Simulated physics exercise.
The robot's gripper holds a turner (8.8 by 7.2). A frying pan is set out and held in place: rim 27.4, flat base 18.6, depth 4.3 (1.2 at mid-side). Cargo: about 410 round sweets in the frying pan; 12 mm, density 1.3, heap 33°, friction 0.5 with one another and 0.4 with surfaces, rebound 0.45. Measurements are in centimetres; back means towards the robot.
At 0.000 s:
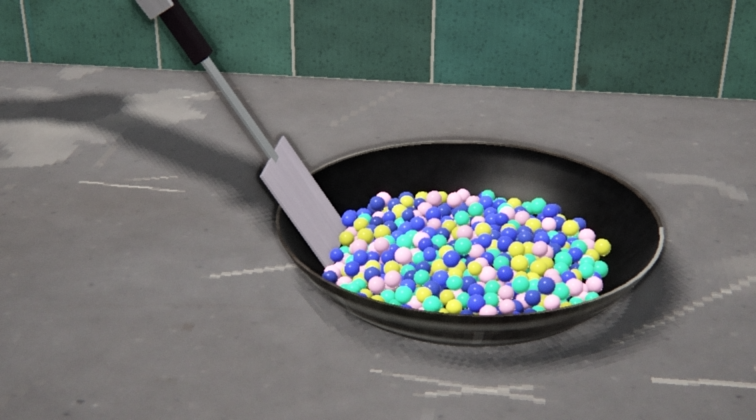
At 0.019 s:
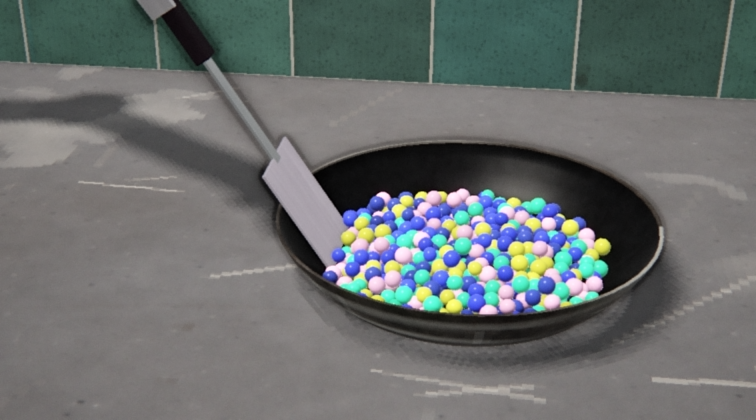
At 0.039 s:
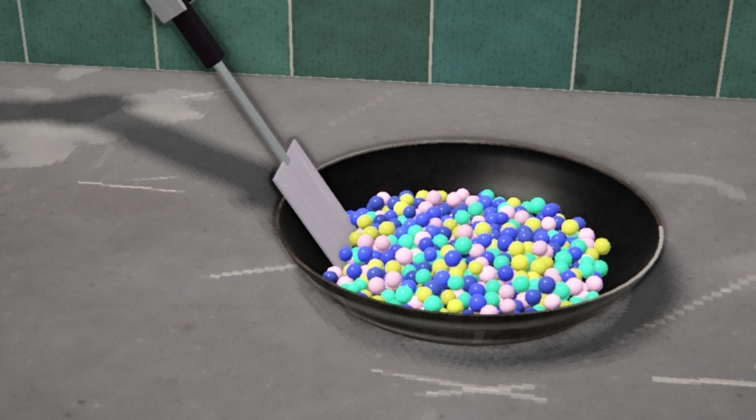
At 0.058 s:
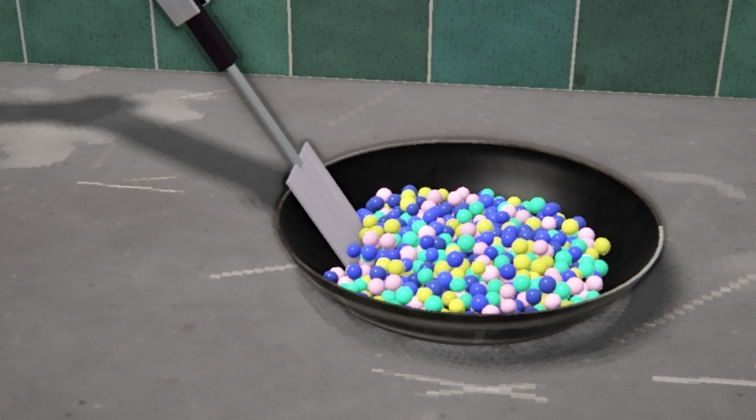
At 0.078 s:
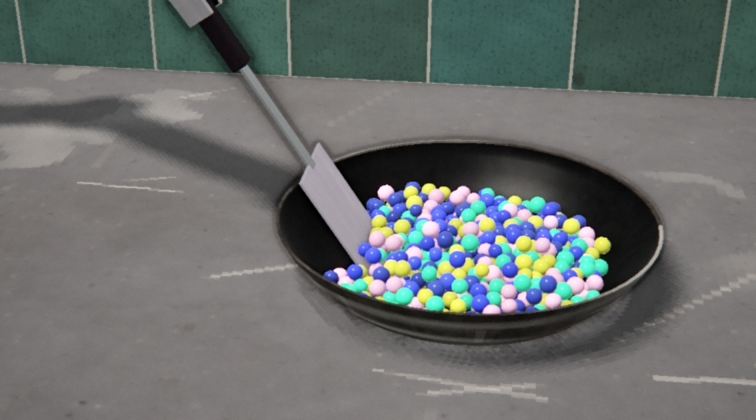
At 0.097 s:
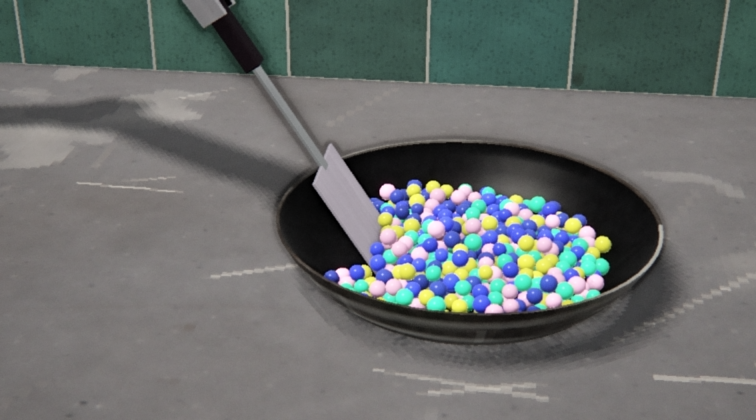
Turner blade held at a slant sliding slowly right through colourful round sweets in a black frying pan, nudging the nearest ones.
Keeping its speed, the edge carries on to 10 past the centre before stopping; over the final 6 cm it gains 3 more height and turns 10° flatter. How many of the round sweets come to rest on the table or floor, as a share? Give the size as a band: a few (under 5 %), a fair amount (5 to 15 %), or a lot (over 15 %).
A fair amount, between 5 and 15 %.
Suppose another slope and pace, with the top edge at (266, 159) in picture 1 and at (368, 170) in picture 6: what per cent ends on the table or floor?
About 25 per cent.
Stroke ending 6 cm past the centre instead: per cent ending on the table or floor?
Result: Approx. 0 %.
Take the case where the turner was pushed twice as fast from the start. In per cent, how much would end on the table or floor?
Then around 20 percent would finish on the table or floor.
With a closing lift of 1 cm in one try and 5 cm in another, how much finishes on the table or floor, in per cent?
I'd put it near 10 in a hundred, then near 10 in a hundred.
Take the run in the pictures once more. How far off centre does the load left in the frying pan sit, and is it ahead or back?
Roughly 3.5 cm ahead of the centre.
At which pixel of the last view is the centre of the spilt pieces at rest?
I'd point to somewhere close to (712, 262).
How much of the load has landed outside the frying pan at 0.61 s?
About 8 per cent.
After 0.22 s, sloping 57°, highest piece 4 above the table; 408 in the frying pan.
After 0.35 s, sloping 54°, highest piece 6 above the table; 408 in the frying pan.
After 0.61 s, sloping 47°, highest piece 5 above the table; 371 in the frying pan, 36 on the table or floor, 1 on the blade or in flight.
After 1.66 s, sloping 47°, highest piece 5 above the table; 370 in the frying pan, 38 on the table or floor.
At rest, 370 in the frying pan, 38 on the table or floor. That is 9 % on the table or floor.
